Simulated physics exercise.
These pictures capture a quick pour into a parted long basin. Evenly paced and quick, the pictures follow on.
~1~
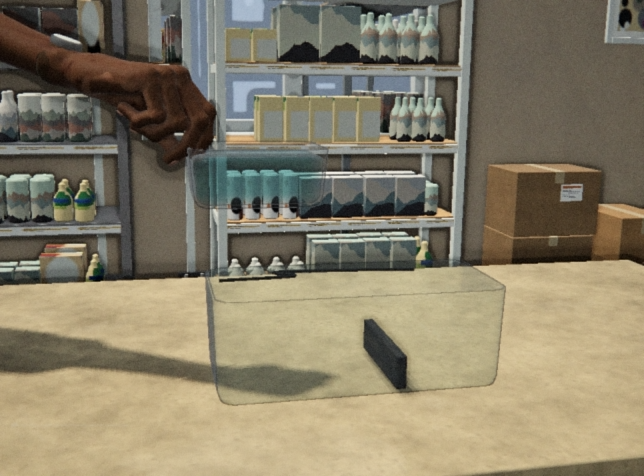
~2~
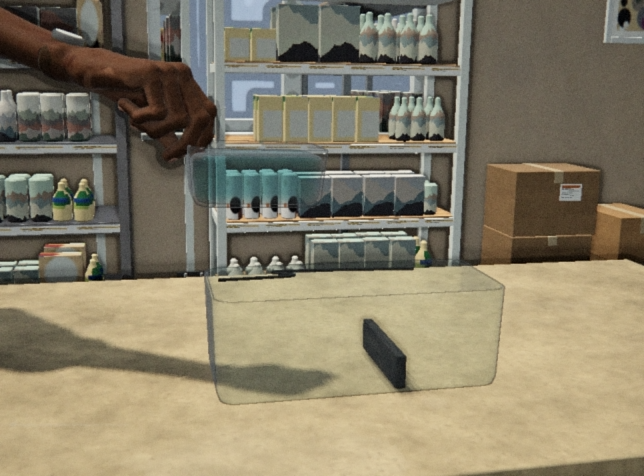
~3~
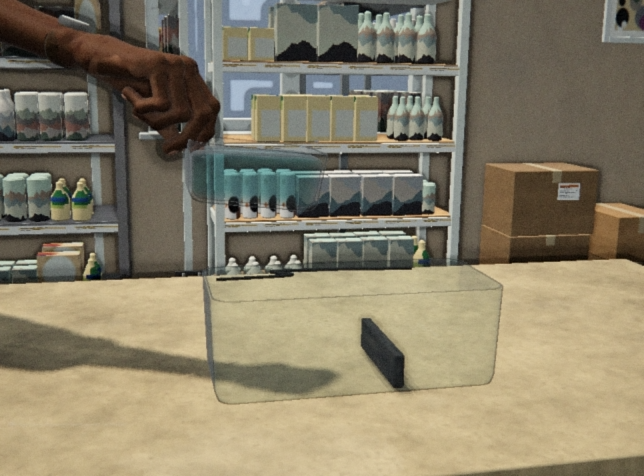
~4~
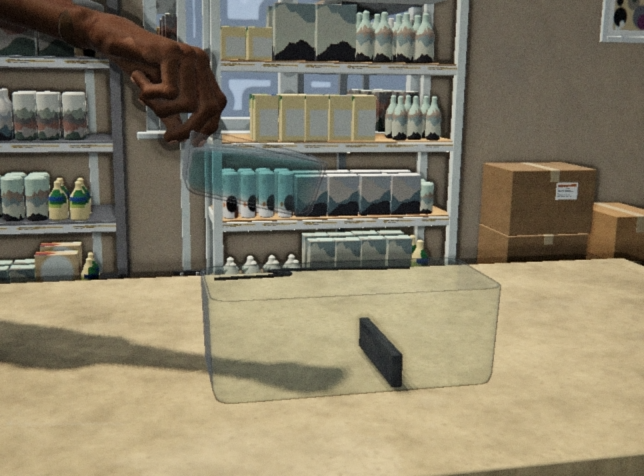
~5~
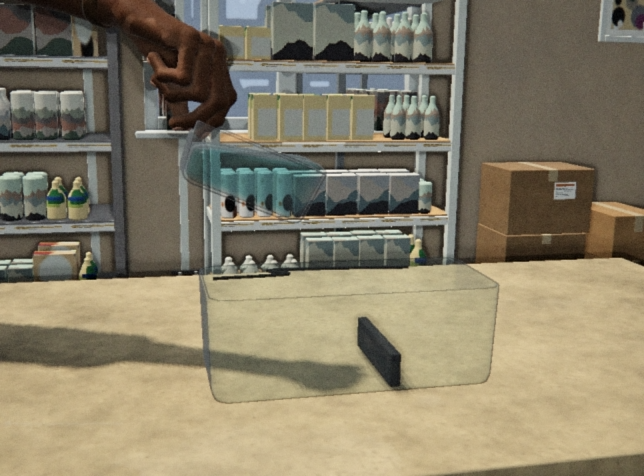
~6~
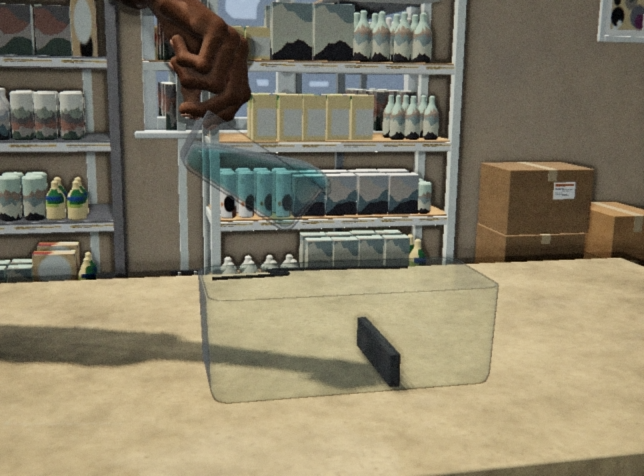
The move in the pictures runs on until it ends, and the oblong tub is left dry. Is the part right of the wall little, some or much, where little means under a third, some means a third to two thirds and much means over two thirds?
Little.
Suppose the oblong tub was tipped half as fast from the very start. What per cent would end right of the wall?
Some 35 per cent.
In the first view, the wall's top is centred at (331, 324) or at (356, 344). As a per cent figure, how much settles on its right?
Roughly 80 per cent, and 55 per cent.
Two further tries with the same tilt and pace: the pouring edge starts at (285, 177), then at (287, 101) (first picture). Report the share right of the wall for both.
In order: Close to 15 and 10 percent.
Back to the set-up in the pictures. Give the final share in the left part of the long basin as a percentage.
Near 75 %.
A moment on, the tilt is 96° and 10 per cent is still to pour, 49 is left of the wall and 5 right of it.
Next, the tilt is 102° and 1 per cent is still to pour, 79 is left of the wall and 10 right of it.
Then the tilt is 102° and 0 per cent is still to pour, 77 is left of the wall and 13 right of it.
Later the tilt is 102° and 0 per cent is still to pour, 77 is left of the wall and 13 right of it.
At rest 77 per cent lies left of the wall, 13 right of it and 10 outside.
